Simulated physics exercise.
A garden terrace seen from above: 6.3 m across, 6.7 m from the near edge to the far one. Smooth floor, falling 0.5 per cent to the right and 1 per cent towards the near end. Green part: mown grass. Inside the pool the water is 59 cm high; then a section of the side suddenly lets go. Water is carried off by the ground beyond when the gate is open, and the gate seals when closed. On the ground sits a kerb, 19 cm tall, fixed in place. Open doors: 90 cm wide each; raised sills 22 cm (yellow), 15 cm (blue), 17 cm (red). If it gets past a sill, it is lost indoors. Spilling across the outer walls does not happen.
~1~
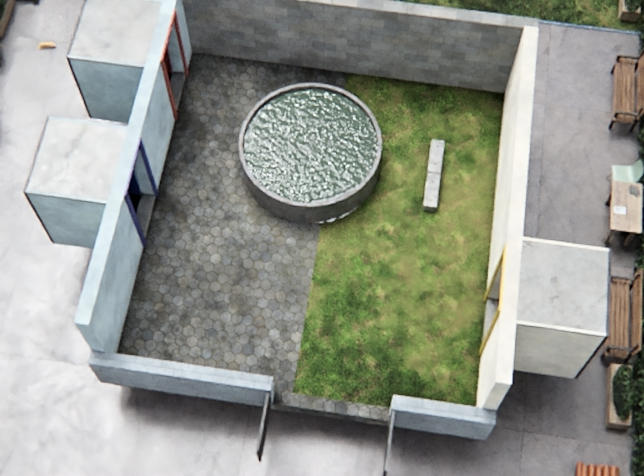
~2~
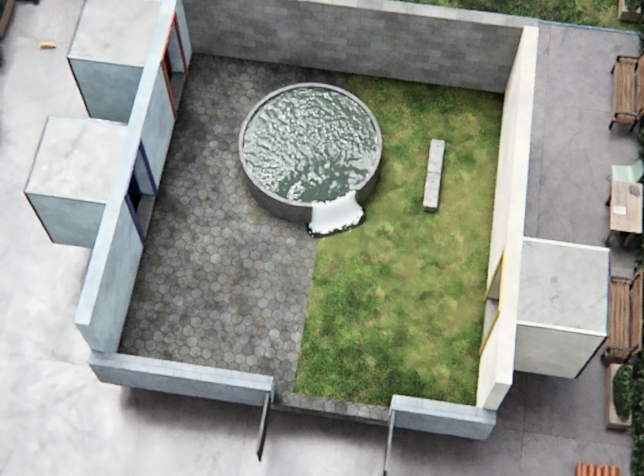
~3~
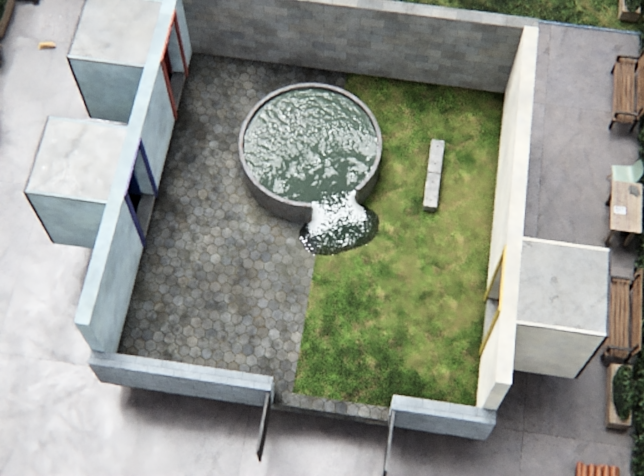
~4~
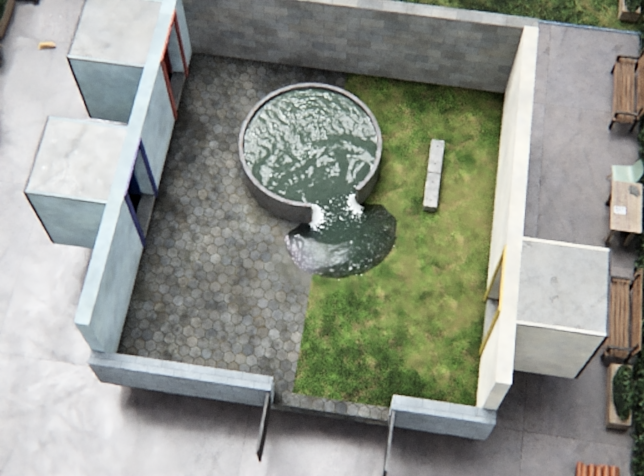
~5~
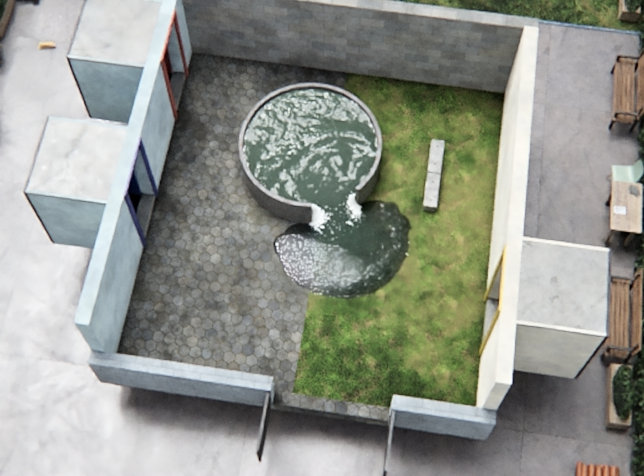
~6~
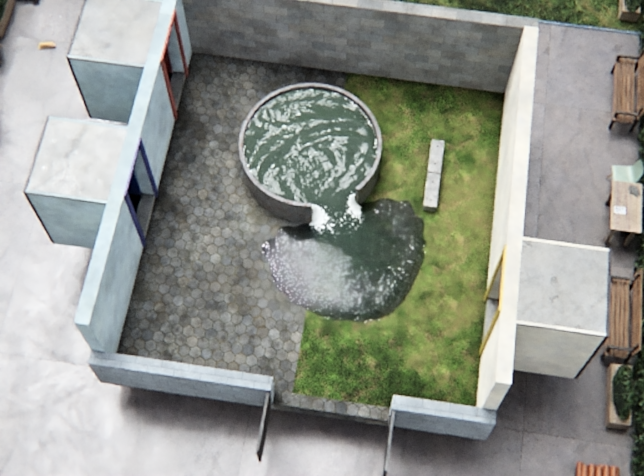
The video shows a walled garden terrace from above, where water in a round pool pours out through a gap at its near side and spreads in a widening dark puddle across the grey paving and the grass.
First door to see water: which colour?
The yellow one.
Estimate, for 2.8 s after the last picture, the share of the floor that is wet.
Near 45 per cent is wet.
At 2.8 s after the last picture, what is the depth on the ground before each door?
Readings (cm): Yellow = 12; blue = 0; red = 0.
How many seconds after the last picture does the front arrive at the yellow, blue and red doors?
Yellow 1.3 s, blue 5.0 s, red not in the 10 s.
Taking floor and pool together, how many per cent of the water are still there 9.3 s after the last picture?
Some 76 in a hundred.
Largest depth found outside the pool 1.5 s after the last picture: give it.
Depth max: Approx. 25 cm.
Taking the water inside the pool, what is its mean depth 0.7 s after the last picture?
Roughly 47 cm on average.
A moment later water covers 25 % of the floor and is deepest (29 cm) near (336, 226); yellow door not reached, blue door not reached, red door not reached.
Soon after water covers 40 % of the floor and is deepest (25 cm) near (347, 219); yellow door reached 1.3 s after the last picture, blue door not reached, red door not reached.
Next water covers 45 % of the floor and is deepest (24 cm) near (466, 418); yellow door reached 1.3 s after the last picture, blue door not reached, red door not reached.
Later on water covers 55 % of the floor and is deepest (14 cm) near (444, 415); yellow door reached 1.3 s after the last picture, blue door reached 5.1 s after the last picture, red door not reached.
At the end water covers 80 % of the floor and is deepest (11 cm) near (434, 414); yellow door reached 1.3 s after the last picture, blue door reached 5.1 s after the last picture, red door not reached.
